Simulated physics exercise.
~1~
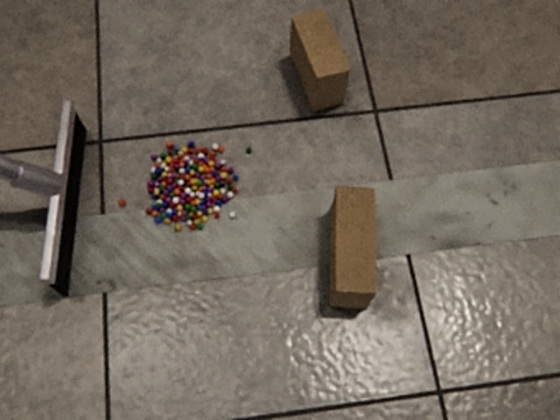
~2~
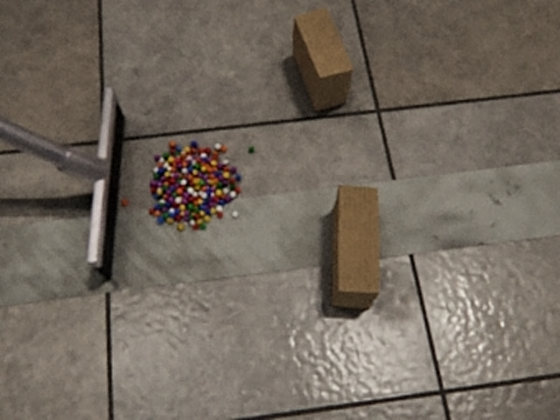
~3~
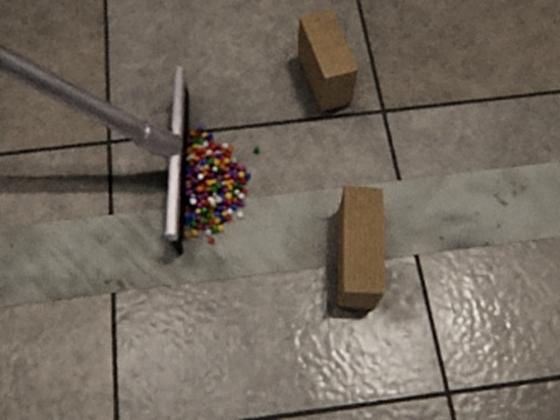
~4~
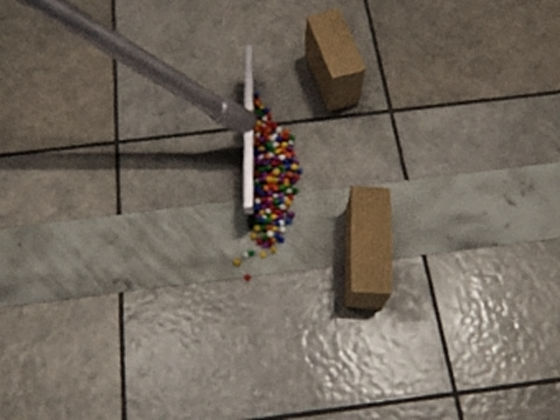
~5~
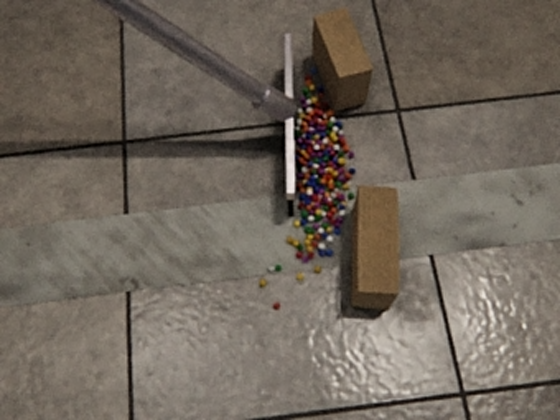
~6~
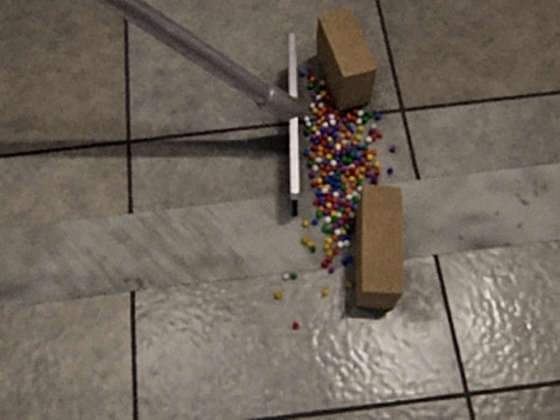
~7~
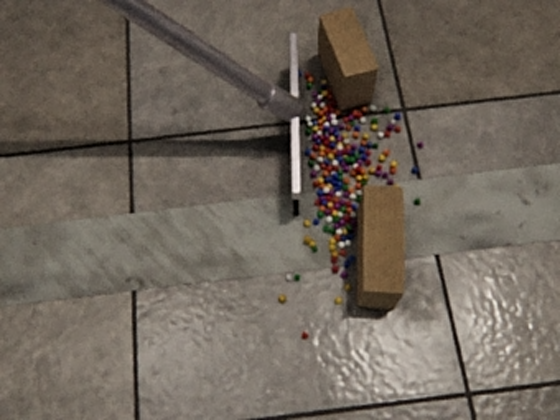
On a gray tiled floor, a squeegee pushed a round patch of colorful beads to the right toward two brown blocks, spreading them into a ragged band before it stopped; some beads rolled into the gap, but most stayed short of the blocks.
